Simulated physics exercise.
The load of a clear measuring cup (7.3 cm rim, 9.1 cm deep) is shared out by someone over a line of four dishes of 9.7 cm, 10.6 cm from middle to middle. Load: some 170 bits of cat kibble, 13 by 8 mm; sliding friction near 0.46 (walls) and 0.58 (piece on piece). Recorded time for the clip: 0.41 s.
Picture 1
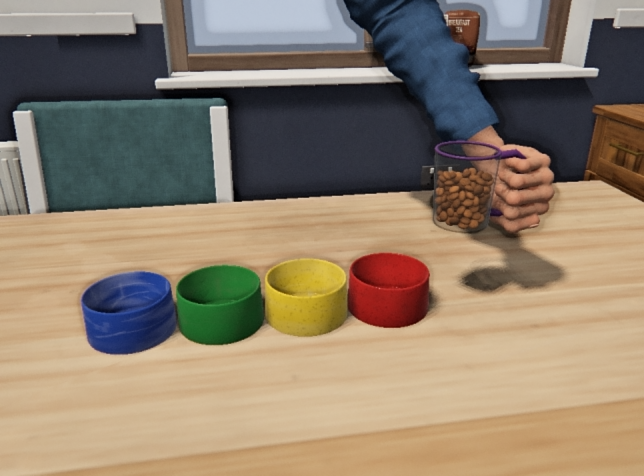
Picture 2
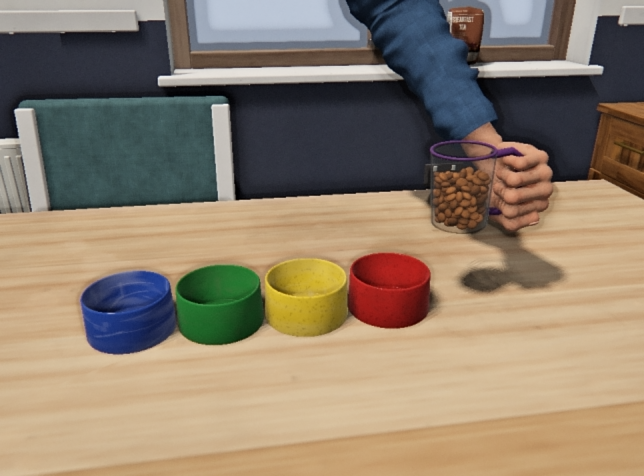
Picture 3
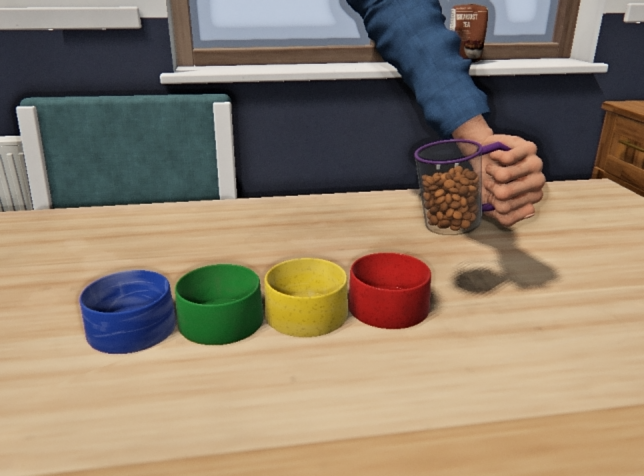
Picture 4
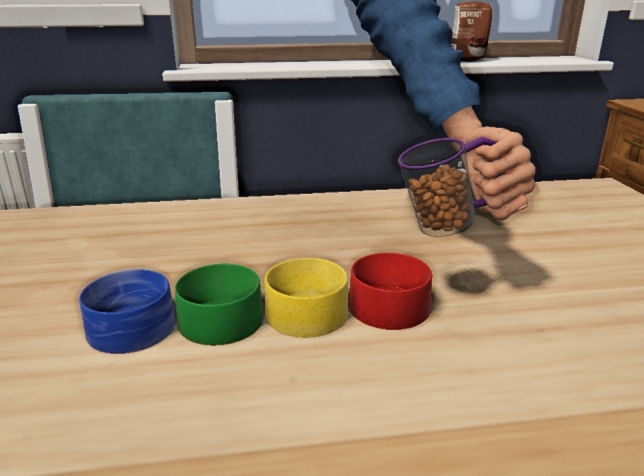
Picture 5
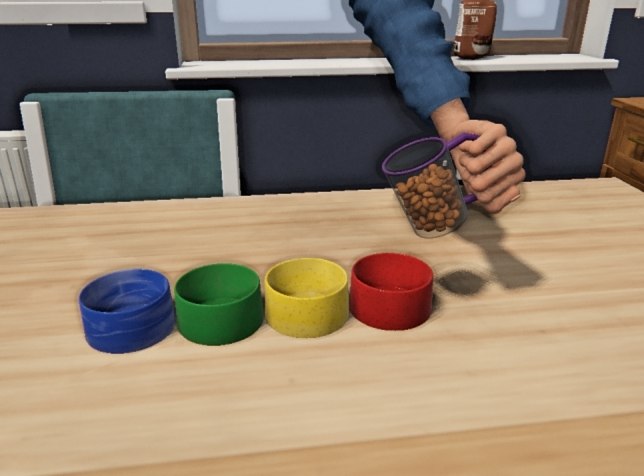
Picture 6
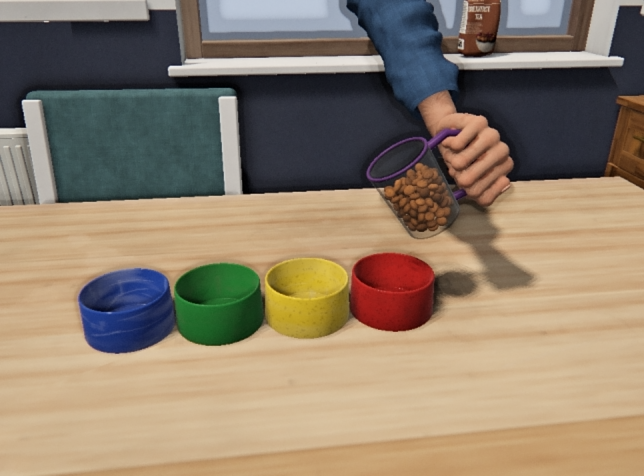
A hand moved a clear measuring cup of brown kibble a short way left above a wooden table, gradually tilting it toward a row of red, yellow, green and blue dishes.
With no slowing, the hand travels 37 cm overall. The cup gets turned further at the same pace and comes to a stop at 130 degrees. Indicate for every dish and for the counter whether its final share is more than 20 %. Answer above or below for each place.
Red: Below, blue: Below, green: Above, yellow: Below, counter: Below.
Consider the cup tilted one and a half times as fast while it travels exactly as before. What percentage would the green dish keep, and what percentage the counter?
In that case you'd see green at 40 and the counter at 20.
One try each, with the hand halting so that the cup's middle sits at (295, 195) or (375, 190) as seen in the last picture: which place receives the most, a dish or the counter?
Green, then yellow.
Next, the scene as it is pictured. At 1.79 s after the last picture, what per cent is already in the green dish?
About 80 percent.
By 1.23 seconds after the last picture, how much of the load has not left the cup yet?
Roughly 0 percent.
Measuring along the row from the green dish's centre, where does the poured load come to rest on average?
Offset from the dish centre: About 3 cm, left side.
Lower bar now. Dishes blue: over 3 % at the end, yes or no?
Blue: True.
Then, 0.74 s after the last picture, tilt 102 degrees; cup holds 100 %.
Then, 1.23 s after the last picture, tilt 130 degrees; cup holds 0 %, blue 5 %, green 85 %.
Then, 1.79 s after the last picture, tilt 130 degrees; cup holds 0 %, blue 10 %, green 80 %.
In the end, red 0 %, blue 10 %, green 80 %, yellow 0 %, counter 10 %.
